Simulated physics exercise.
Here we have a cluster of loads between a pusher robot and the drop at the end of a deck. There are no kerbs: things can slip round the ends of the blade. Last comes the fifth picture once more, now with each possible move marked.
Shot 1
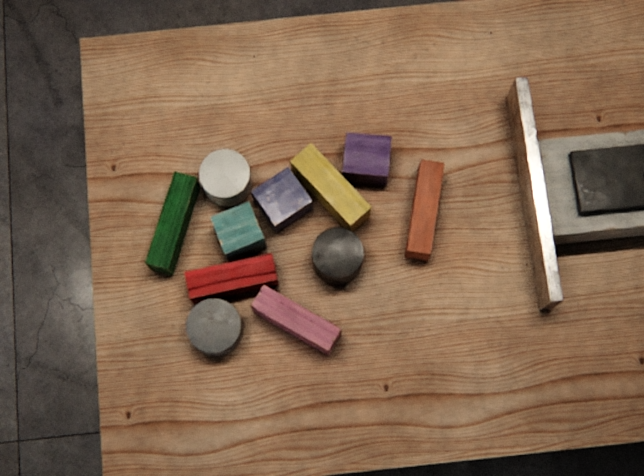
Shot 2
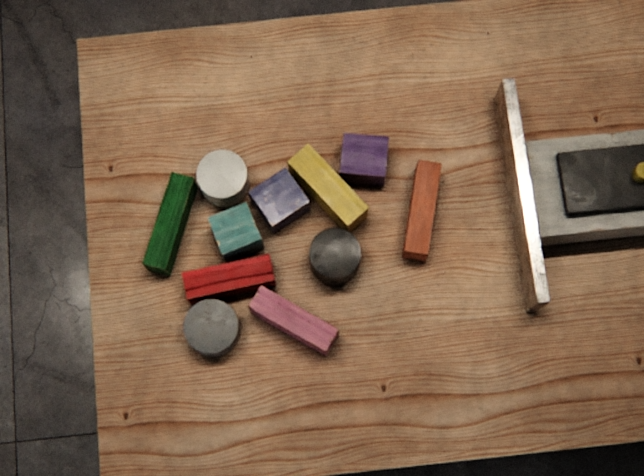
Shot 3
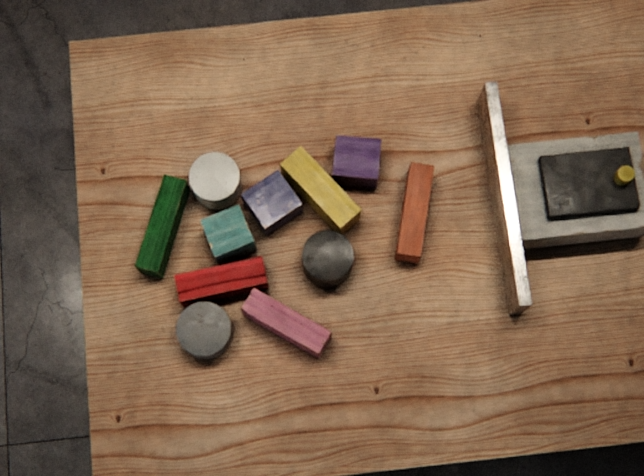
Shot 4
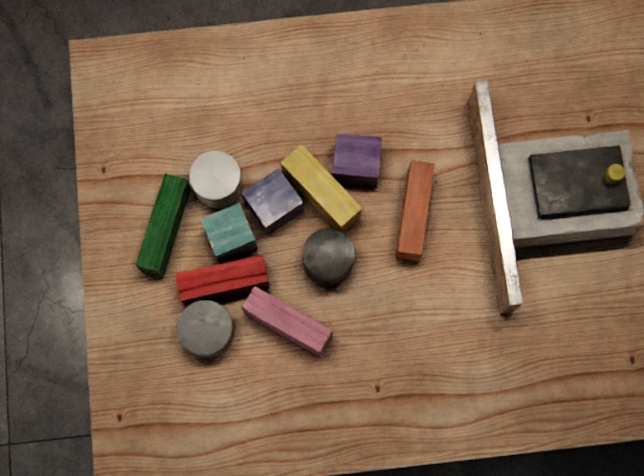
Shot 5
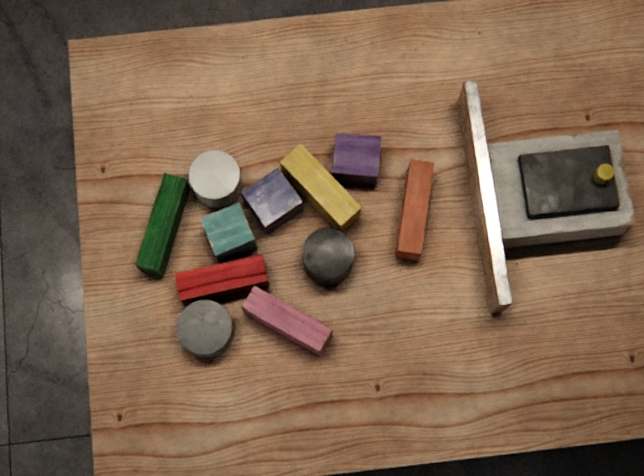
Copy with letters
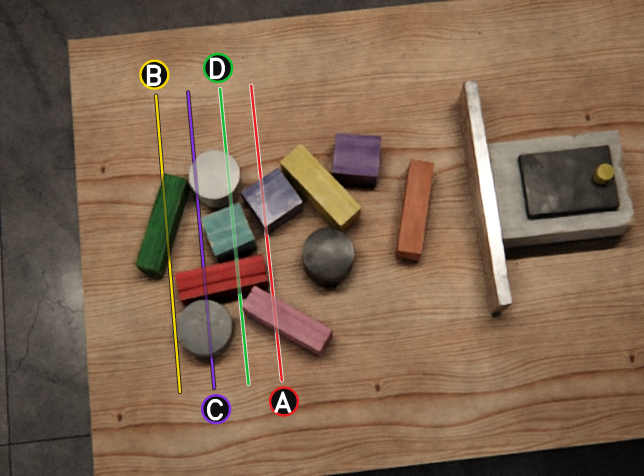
A pusher robot with a wide flat blade crept left across the wooden deck toward an orange bar and a cluster of colored blocks and round canisters, which stayed where they were, untouched.
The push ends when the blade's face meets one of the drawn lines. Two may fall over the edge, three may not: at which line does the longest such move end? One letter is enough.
Line C.
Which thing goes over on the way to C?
It is the green stick.
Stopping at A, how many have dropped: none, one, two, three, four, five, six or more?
In all, none.
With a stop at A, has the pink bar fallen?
By then, no.
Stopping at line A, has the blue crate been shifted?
By then, yes.
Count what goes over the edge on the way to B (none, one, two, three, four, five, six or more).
By then, four.
On the marked copy, A at (266, 228); B at (168, 239); C at (201, 235); D at (234, 231).
With C. Early on, robot (460, 193); purple crate (335, 153); yellow bar (315, 190).
Further on, robot (355, 204); green stick (126, 230); turquoise crate (159, 255).
At the end, robot (276, 213); green stick over the edge; turquoise crate (83, 270); one fallen.
As for the rest, A is within the limit but short; B drops four; D is within the limit but short.
